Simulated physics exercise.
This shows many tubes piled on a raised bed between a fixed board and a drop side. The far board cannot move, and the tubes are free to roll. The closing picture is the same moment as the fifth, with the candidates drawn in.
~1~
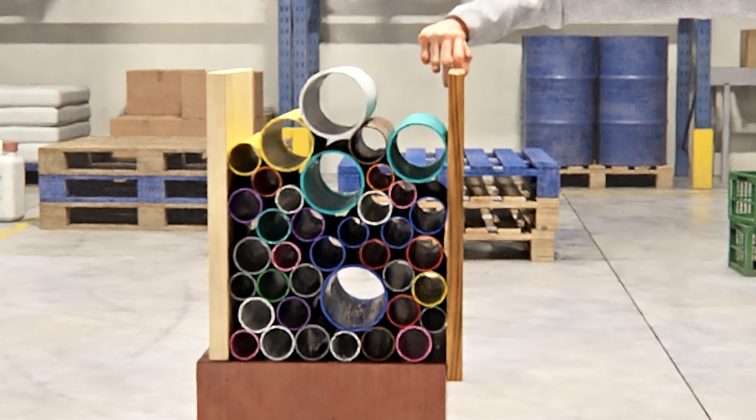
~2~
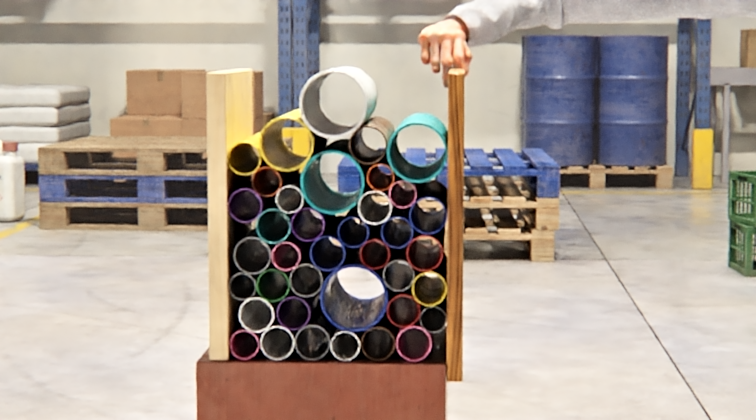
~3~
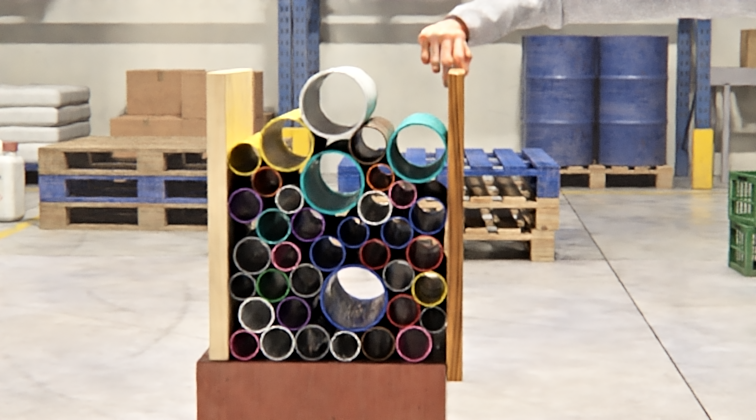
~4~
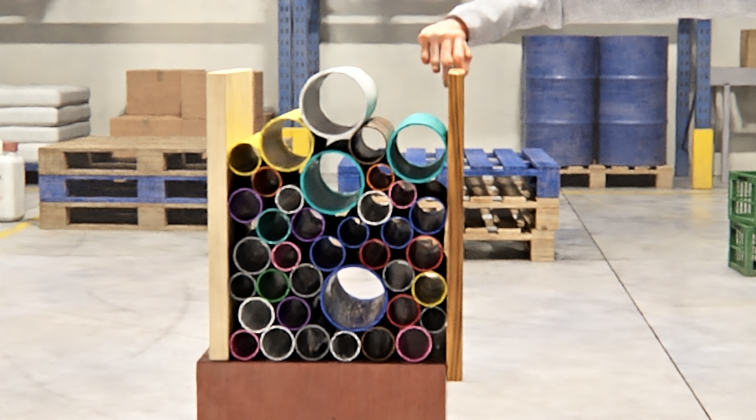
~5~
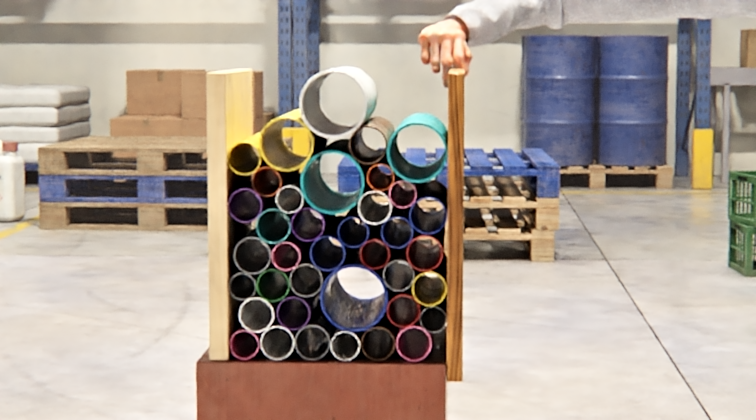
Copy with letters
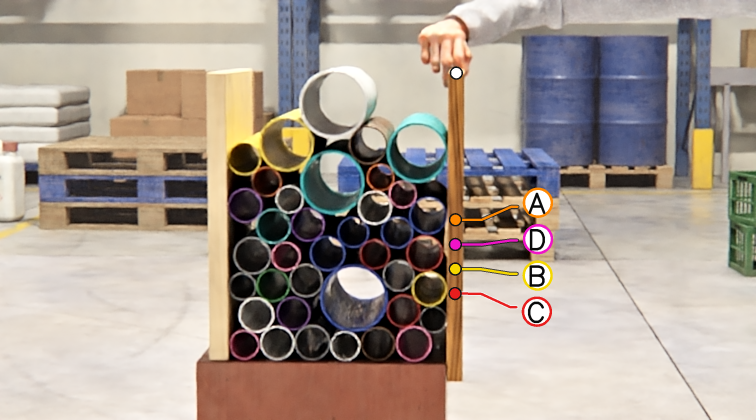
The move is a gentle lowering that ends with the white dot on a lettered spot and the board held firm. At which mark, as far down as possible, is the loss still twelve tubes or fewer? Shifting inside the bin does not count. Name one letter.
The lowest mark that will do is C.
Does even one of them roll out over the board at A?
Yes.
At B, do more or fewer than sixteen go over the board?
At B, fewer than sixteen.
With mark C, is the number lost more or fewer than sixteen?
Fewer than sixteen.
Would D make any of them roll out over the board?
At D: Yes.
On the marked copy, A at (456, 220); B at (455, 269); C at (455, 293); D at (456, 245); the white dot at (457, 73).
Taking C. A third of the way, top of the board (448, 164).
Two thirds of the way, top of the board (447, 262).
When it is over, top of the board (447, 292), about nine out over the board.
As for the rest, A one out over the board; B about six out over the board; D about six out over the board.
